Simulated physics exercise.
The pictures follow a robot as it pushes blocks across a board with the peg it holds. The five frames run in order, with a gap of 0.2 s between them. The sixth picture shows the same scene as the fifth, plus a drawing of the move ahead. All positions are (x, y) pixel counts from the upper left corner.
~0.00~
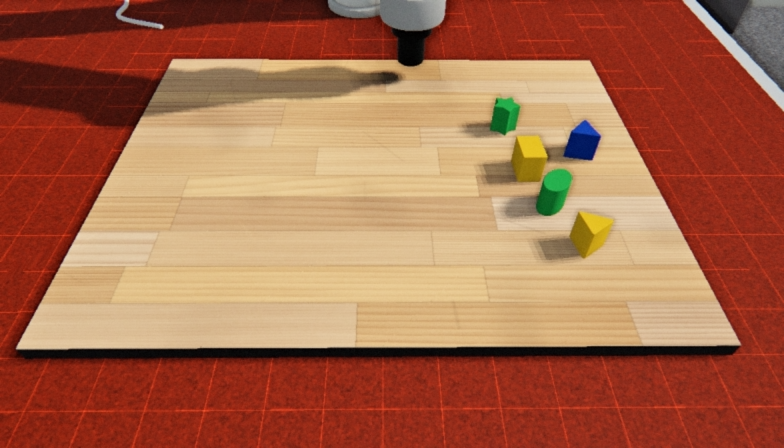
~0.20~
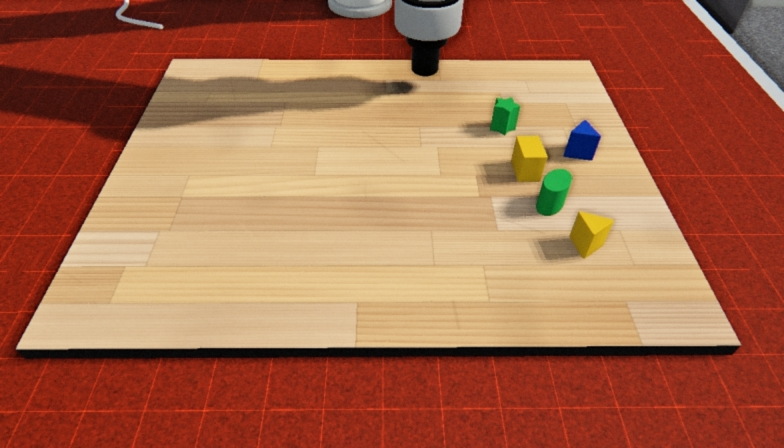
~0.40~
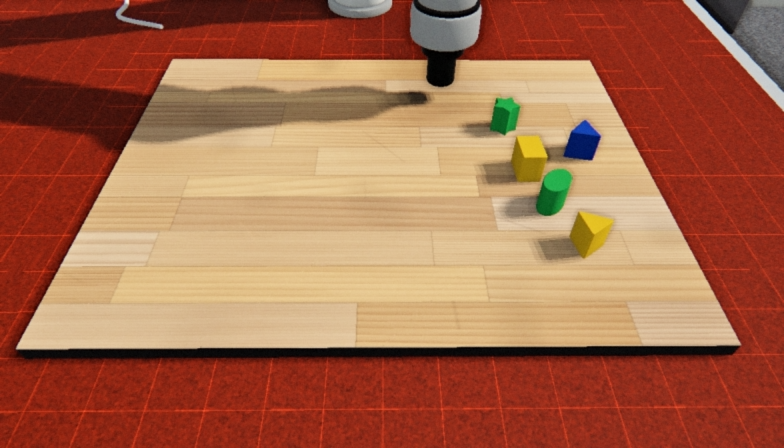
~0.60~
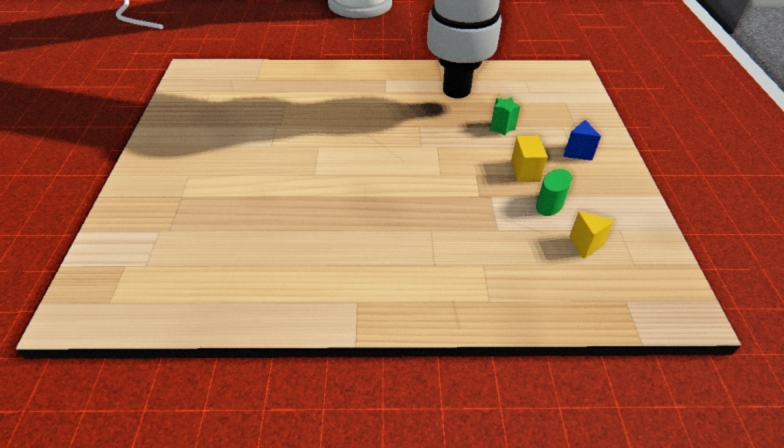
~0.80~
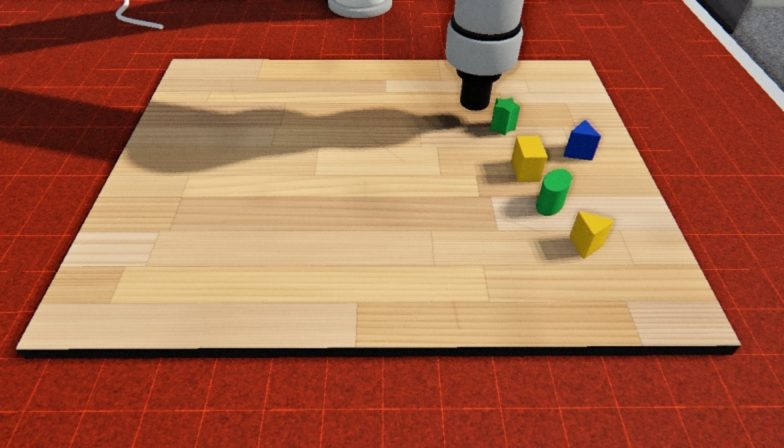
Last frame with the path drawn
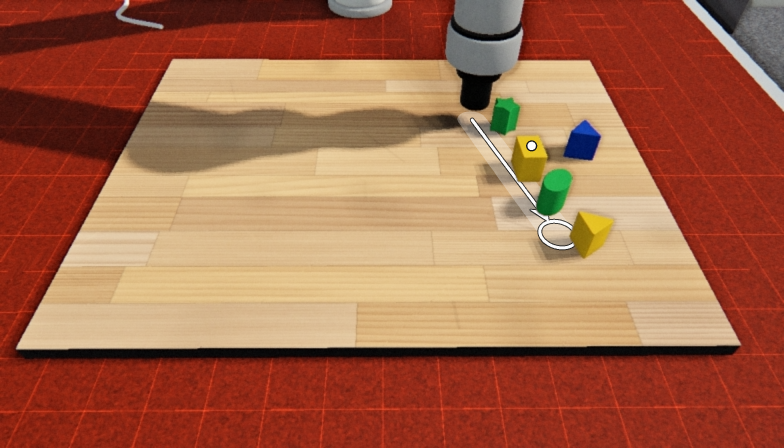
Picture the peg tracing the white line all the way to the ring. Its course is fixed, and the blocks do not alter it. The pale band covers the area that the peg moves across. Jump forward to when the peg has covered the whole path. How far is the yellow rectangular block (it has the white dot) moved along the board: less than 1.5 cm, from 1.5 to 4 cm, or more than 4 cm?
The displacement of the yellow rectangular block is above 4 cm.
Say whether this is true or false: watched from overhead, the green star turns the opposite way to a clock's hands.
True - the claim holds.
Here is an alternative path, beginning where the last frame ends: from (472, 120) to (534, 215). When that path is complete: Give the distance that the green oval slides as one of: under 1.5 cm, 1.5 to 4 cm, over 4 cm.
Distance: Between 1.5 and 4 cm.
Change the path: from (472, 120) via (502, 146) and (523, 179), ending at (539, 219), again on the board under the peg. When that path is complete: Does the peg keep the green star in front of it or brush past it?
I expect it to be beside or behind the peg.
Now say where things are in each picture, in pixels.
The first picture shows tip of the peg (410, 61), middles of tops, green star (507, 103), yellow rectangular block (532, 146), green oval (558, 179), yellow three-sided block (595, 221).
The second picture shows peg (425, 70), nothing pushed.
The third picture shows peg (440, 81), nothing pushed.
The fourth picture shows peg (457, 92), nothing pushed.
The fifth picture shows peg (474, 104), green star (507, 103), yellow rectangular block (532, 146), green oval (558, 179), yellow three-sided block (595, 221).
The line goes from (472, 120) directly to (558, 234); the dot is on the yellow rectangular block.
On the path given first. One third of the way, peg (500, 136); green star (511, 107), turned 45° anticlockwise.
Two thirds of the way, peg (529, 174); green star (511, 107), turned 45° anticlockwise; yellow rectangular block (568, 168), turned 75° anticlockwise; green oval (568, 186), turned 45° clockwise.
At the end, peg (564, 218); green star (511, 107), turned 45° anticlockwise; yellow rectangular block (575, 171), turned 100° anticlockwise; green oval (594, 202), turned 45° anticlockwise; yellow three-sided block (603, 227), turned 15° anticlockwise.
